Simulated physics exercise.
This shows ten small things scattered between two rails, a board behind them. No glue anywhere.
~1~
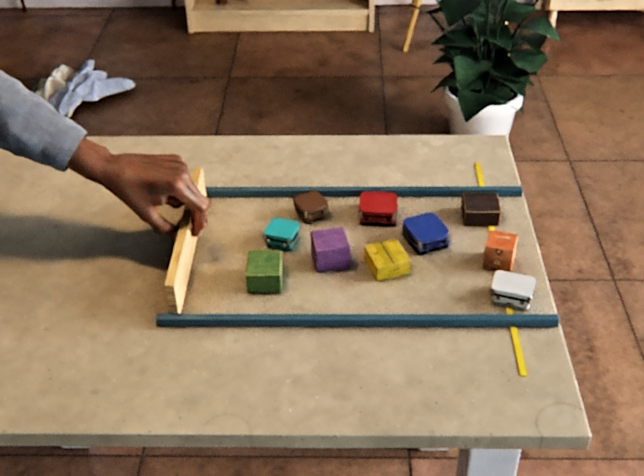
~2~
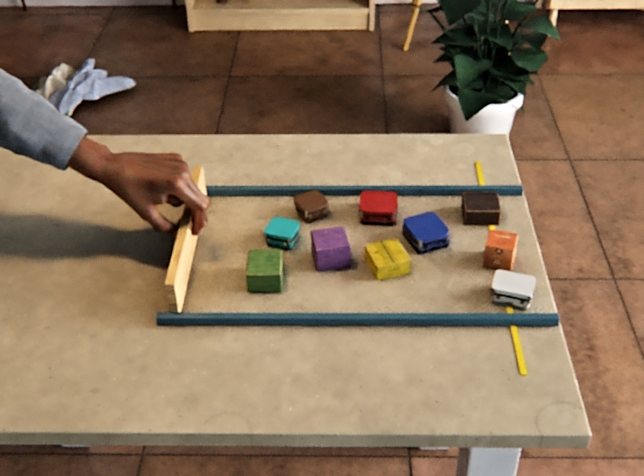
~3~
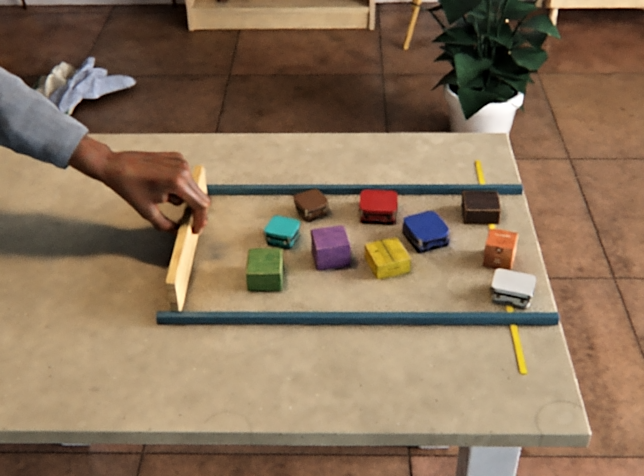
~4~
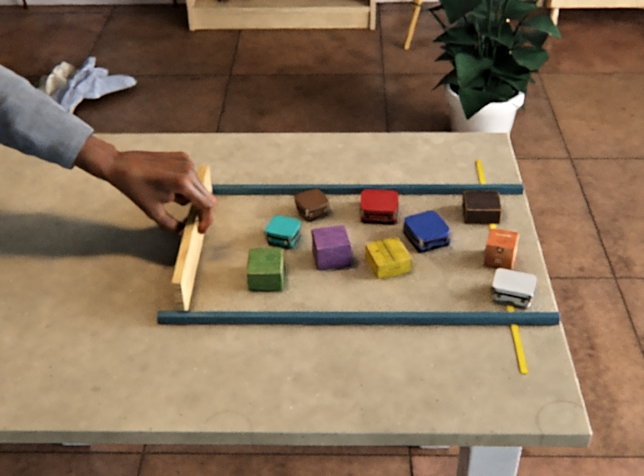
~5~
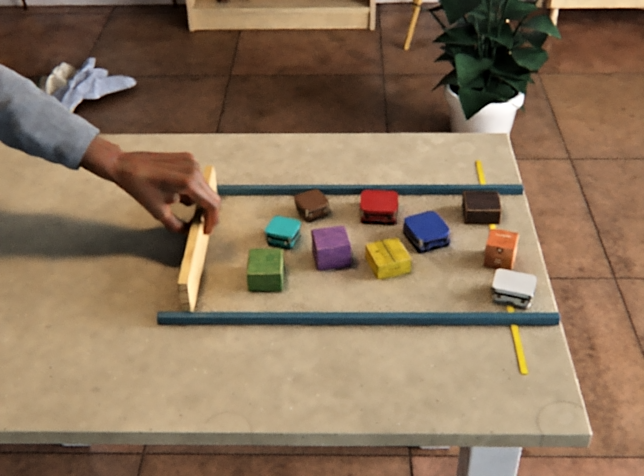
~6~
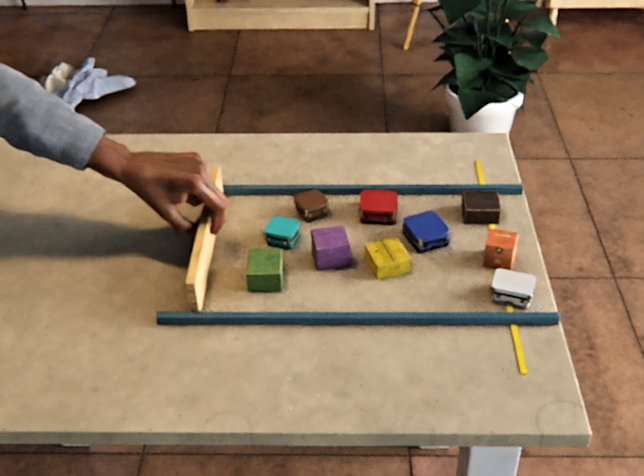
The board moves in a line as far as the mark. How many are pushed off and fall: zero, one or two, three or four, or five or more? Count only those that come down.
Outcome: The number that fall off is five or more.
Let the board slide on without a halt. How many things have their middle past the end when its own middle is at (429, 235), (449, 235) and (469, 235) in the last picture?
The counts: 0, 0 and 2.
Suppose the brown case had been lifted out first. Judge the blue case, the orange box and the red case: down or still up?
The blue case goes over, the orange box tumbles off, the red case is kept.
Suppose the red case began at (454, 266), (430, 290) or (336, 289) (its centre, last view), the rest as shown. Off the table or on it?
In that order, it comes down; falls; drops off.
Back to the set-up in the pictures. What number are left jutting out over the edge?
The number is 2.
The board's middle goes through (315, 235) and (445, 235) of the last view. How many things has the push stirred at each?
By then 5, and 10.
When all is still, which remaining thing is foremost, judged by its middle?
The white case ends nearest.
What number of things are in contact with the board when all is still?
That makes 3.
Early on, none off yet; white case at rest near (513, 289); orange box at rest near (500, 250); black block at rest near (481, 207).
A while later, none off yet; white case at rest near (513, 289); orange box at rest near (503, 249); black block moving near (486, 207).
Finally, the number that fall off is five or more; lost, red case, yellow box, blue case, black block and orange box.
